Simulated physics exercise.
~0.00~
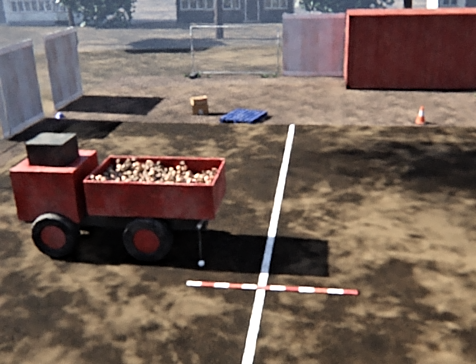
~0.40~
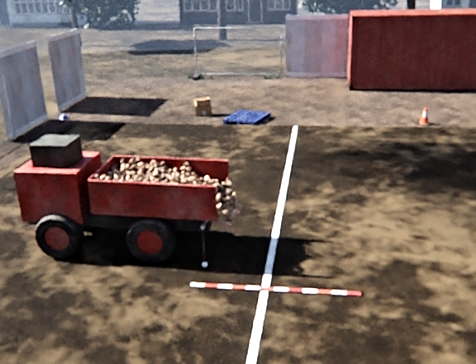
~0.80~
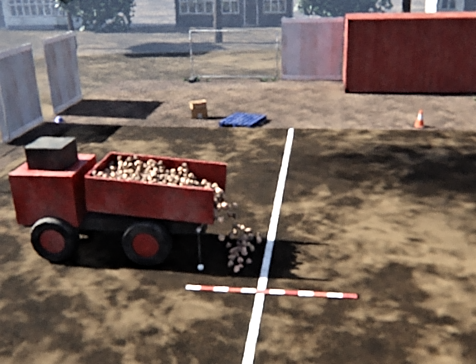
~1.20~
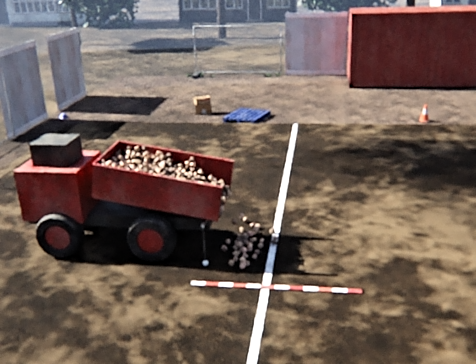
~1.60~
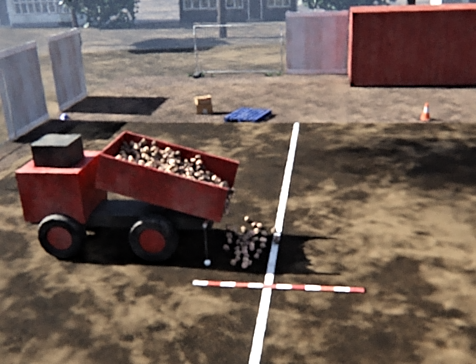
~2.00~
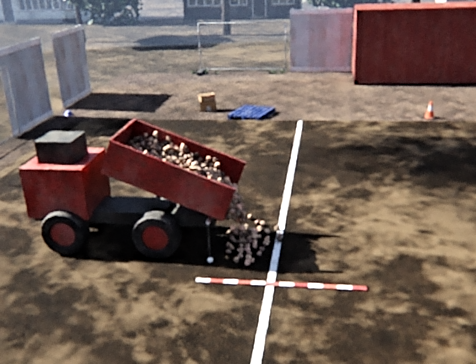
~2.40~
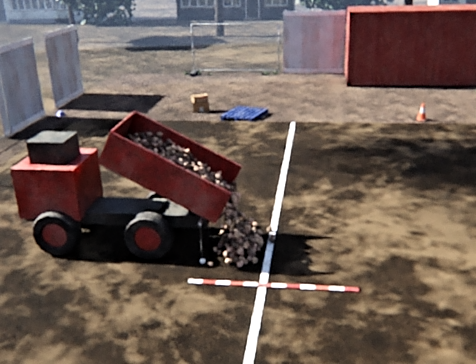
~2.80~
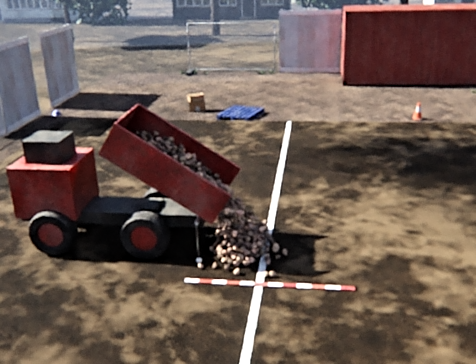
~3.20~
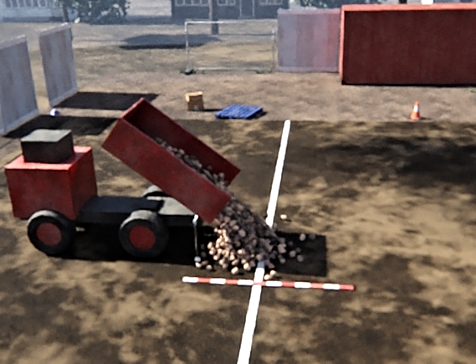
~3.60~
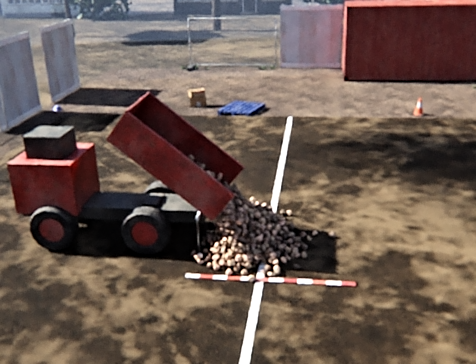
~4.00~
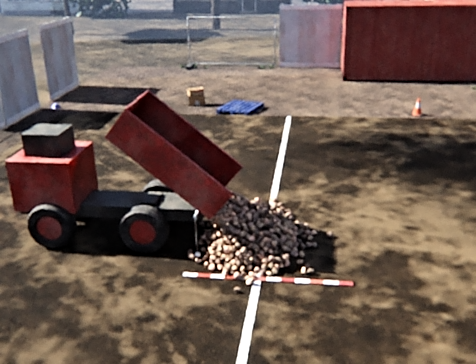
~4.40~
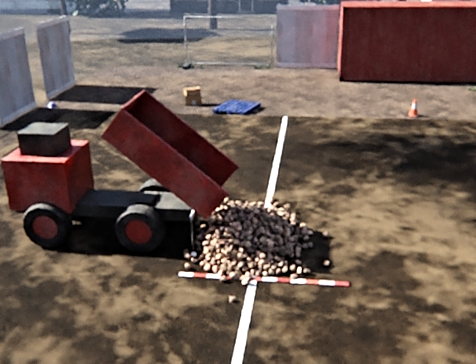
A small red tipper truck stands on a building site with its open bed full of pale stones, just left of a white line painted on the dirt. A few stones spill from the rear edge and drop to the ground beside a red-and-white striped staff. The bed then tilts up steadily, its front end rising behind the cab, and the load slides out in a thickening stream. The heap spreads rightward across the line and reaches the staff. At the end the bed stays steeply raised, looking empty above a broad, low pile.
